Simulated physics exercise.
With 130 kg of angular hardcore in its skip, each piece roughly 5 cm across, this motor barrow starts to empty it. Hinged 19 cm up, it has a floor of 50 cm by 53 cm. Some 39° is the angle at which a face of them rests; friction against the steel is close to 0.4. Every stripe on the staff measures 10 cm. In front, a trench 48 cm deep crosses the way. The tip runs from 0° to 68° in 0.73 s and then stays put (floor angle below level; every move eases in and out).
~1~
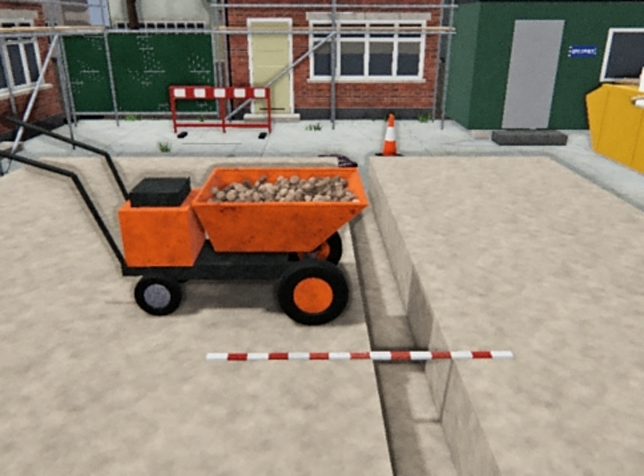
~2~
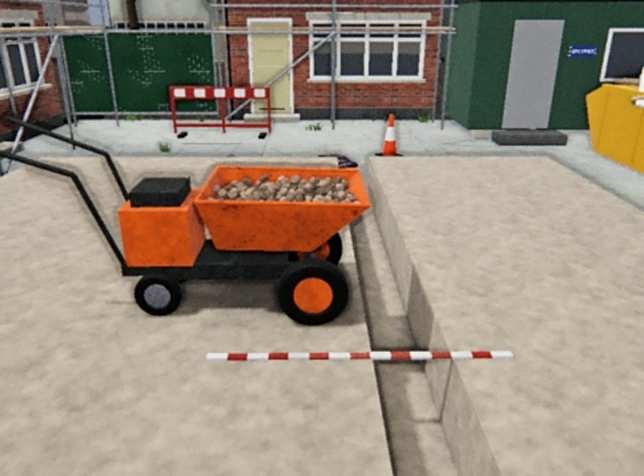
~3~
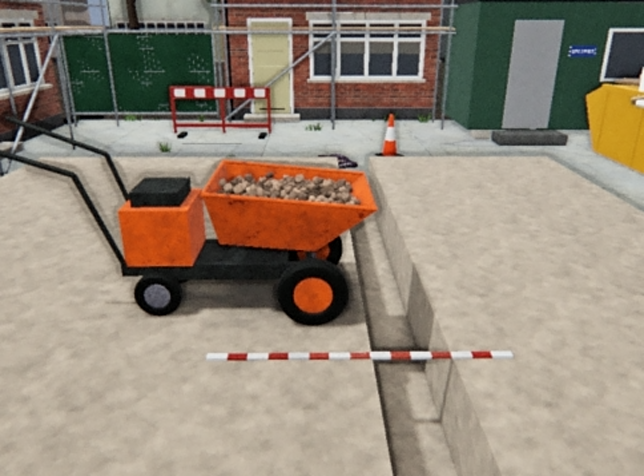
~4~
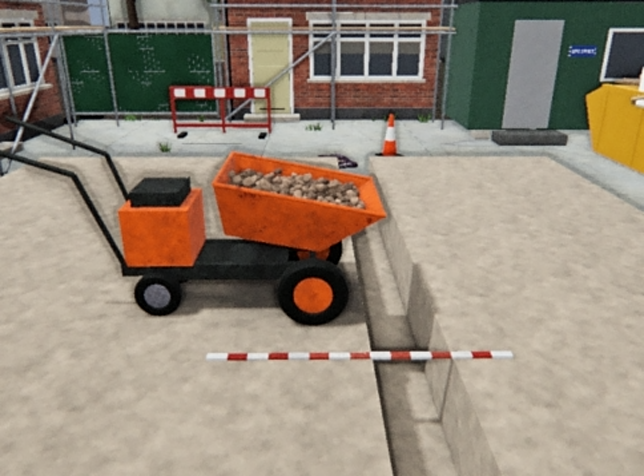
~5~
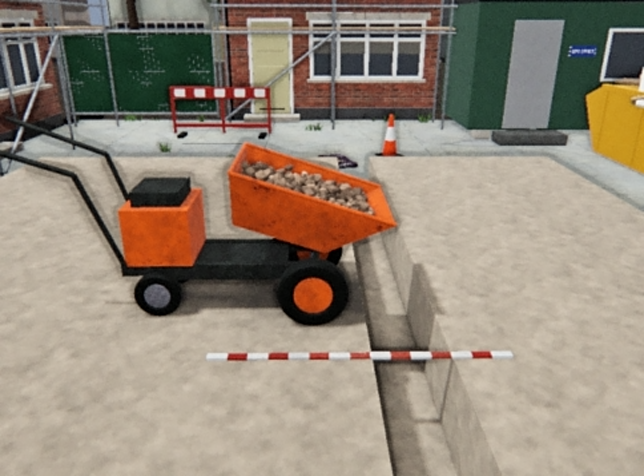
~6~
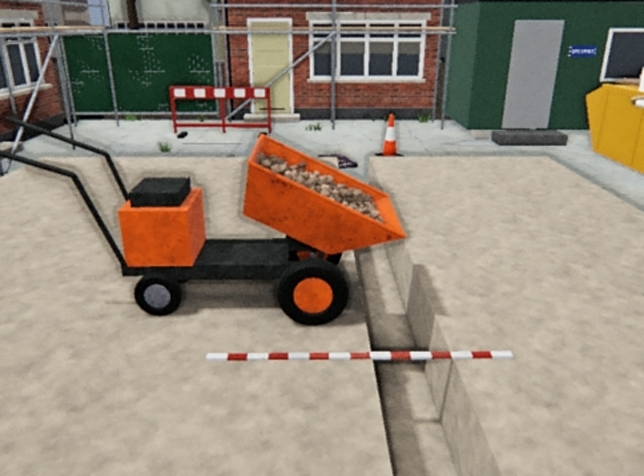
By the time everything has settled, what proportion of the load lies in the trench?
About 50 percent of the load.
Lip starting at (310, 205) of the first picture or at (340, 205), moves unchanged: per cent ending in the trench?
Near 100 then near 85 percent.
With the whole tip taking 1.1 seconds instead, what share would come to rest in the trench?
Estimate: About 60 %.
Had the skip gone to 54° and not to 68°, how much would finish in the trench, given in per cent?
Then close to 20 per cent.
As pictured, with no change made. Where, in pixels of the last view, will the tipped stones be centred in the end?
Around (422, 331).
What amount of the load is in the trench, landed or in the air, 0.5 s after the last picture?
About 10 per cent by then.
Then, 0.2 s after the last picture the floor is at 58°, 100 % in the skip; the foremost stones are at (410, 258).
Then, 0.5 s after the last picture the floor is at 68°, 76 % in the skip, 9 % in the trench, 15 % past the trench; the foremost stones are at (466, 300).
Then, 0.9 s after the last picture the floor is at 68°, 27 % in the skip, 22 % in the trench, 51 % past the trench; the foremost stones are at (545, 286).
Then, 2.8 s after the last picture the floor is at 68°, 0 % in the skip, 50 % in the trench, 50 % past the trench; the foremost stones are at (580, 282).
